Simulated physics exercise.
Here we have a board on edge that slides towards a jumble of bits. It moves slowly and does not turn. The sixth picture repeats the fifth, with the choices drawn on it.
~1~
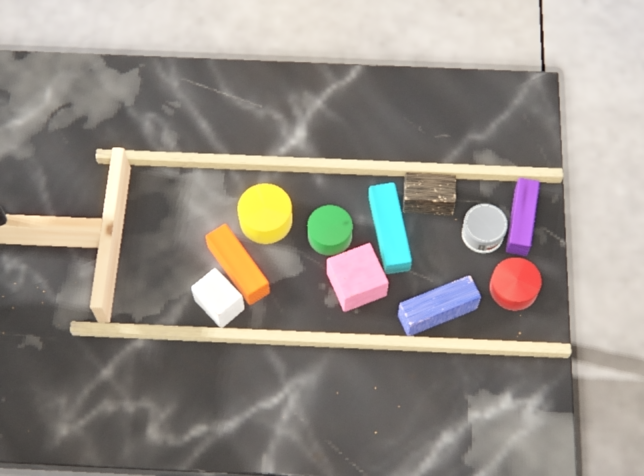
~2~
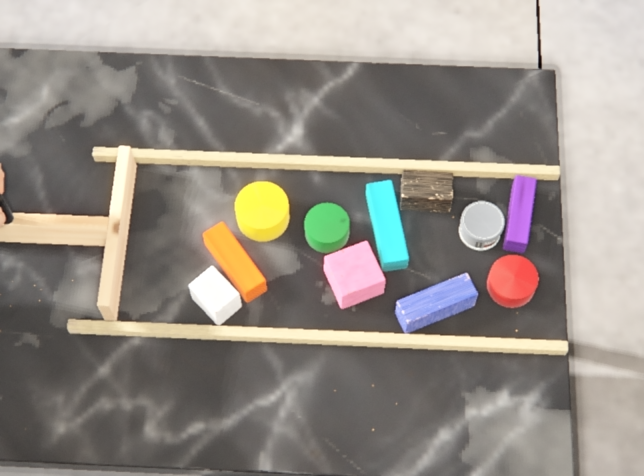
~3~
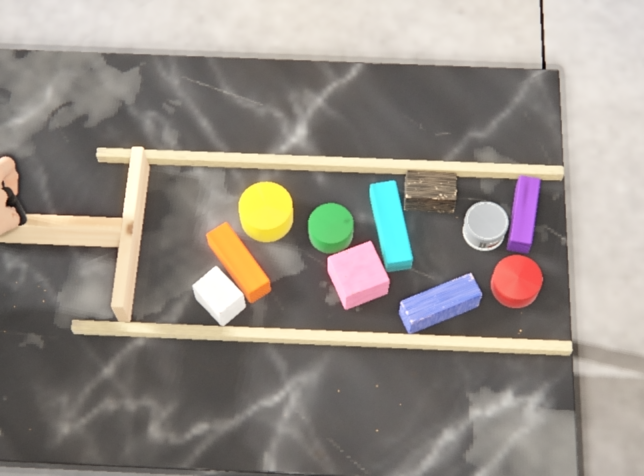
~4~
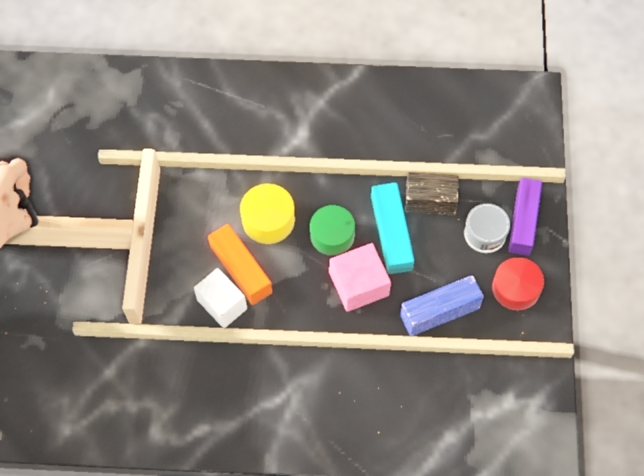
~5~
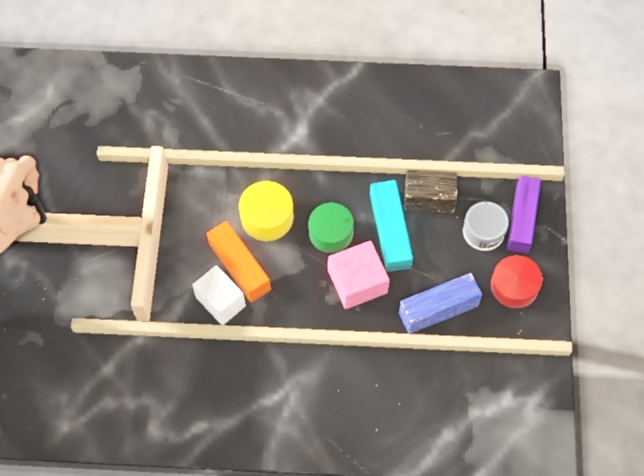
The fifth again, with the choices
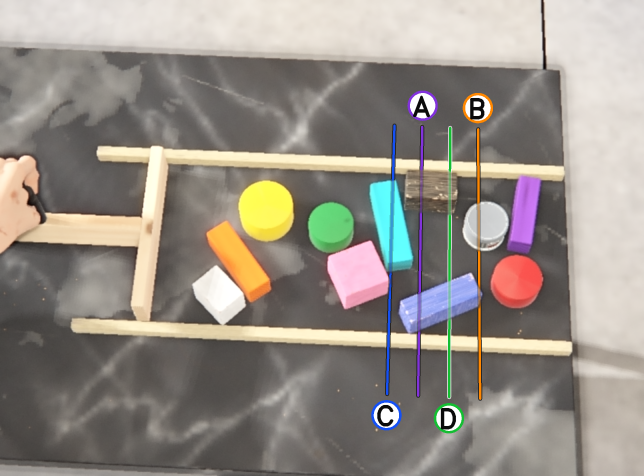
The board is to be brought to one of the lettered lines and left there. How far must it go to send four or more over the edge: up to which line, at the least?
It can halt at B.
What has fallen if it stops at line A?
It is the purple stick.
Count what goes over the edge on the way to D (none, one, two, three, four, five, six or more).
Three.
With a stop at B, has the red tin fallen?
Yes.
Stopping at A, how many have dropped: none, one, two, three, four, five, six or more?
One.
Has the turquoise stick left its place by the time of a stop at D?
Yes.
On the marked copy, A at (420, 254); B at (479, 257); C at (391, 253); D at (450, 255).
Following B. Soon after the start, board (266, 229); white block (284, 306); yellow tin (302, 205).
Later, board (385, 234); purple stick (540, 211); grey tin (511, 222).
In the end, board (478, 239); purple stick over the edge; grey tin over the edge; four fallen.
As for the rest, A drops only one; C drops none; D drops only three.
